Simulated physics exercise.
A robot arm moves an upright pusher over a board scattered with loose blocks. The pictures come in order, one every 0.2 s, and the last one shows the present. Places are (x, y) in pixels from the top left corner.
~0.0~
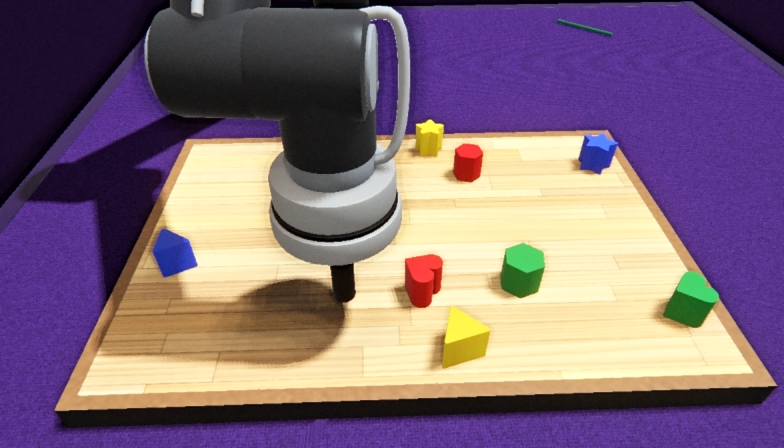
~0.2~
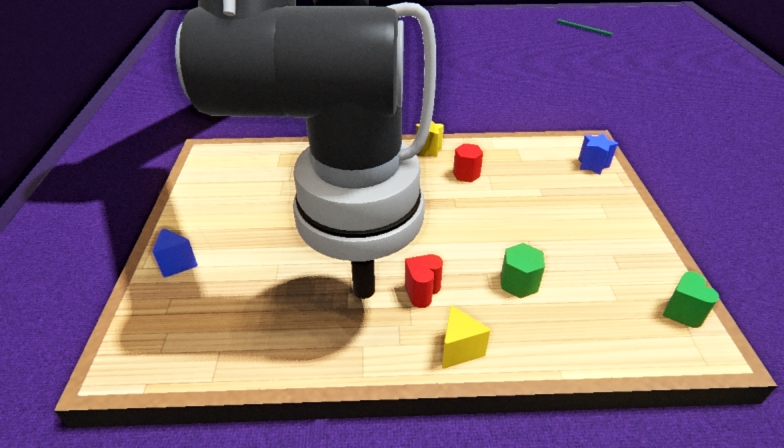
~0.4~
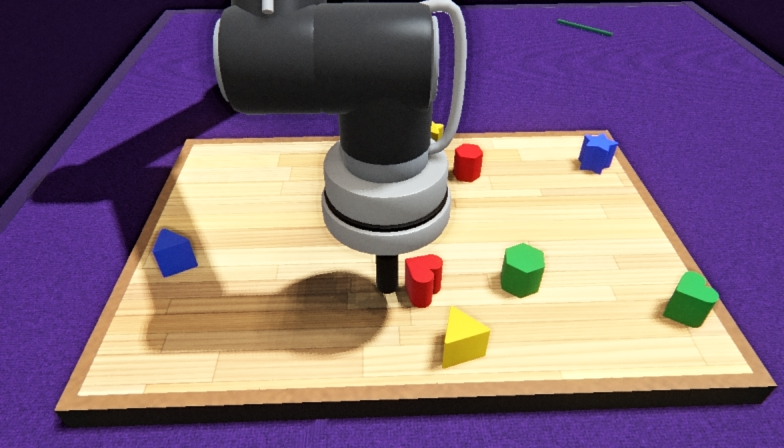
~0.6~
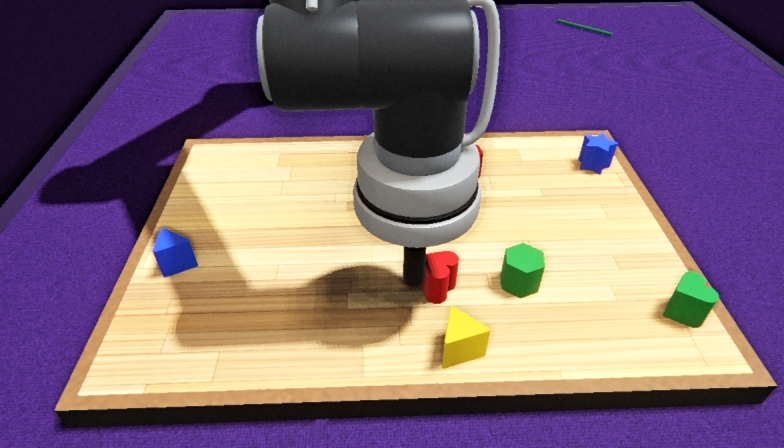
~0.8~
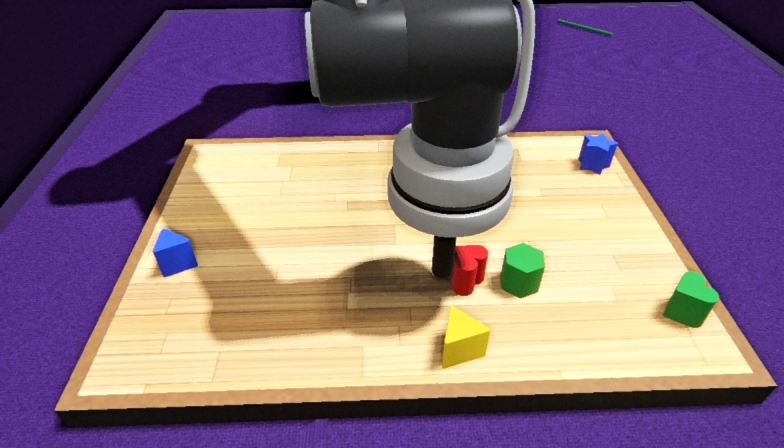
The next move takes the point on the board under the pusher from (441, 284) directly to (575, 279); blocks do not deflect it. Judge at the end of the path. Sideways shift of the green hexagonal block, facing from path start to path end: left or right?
Displaced left.
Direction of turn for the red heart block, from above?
Its rotation is counterclockwise.
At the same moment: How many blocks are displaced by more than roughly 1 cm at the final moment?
Two blocks.
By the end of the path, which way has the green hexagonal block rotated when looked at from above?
The green hexagonal block rotates clockwise.
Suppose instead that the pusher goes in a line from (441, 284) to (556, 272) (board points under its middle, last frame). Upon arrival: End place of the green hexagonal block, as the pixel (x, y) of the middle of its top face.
It sits at (597, 253).
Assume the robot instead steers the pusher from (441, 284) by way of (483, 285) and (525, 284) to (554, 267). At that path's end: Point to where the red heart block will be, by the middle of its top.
I'd say the red heart block ends with its top centre at (521, 237).
The first path, step by step. One third of the way, pusher (489, 270); red heart block (510, 247), turned 30° anticlockwise; green hexagonal block (546, 254), turned 25° clockwise.
Two thirds of the way, pusher (535, 268); red heart block (525, 237), turned 70° anticlockwise; green hexagonal block (566, 249), turned 75° clockwise.
At the end, pusher (579, 265); yellow three-sided block still; red heart block (526, 236), turned 70° anticlockwise; green hexagonal block (602, 240), turned 65° clockwise.
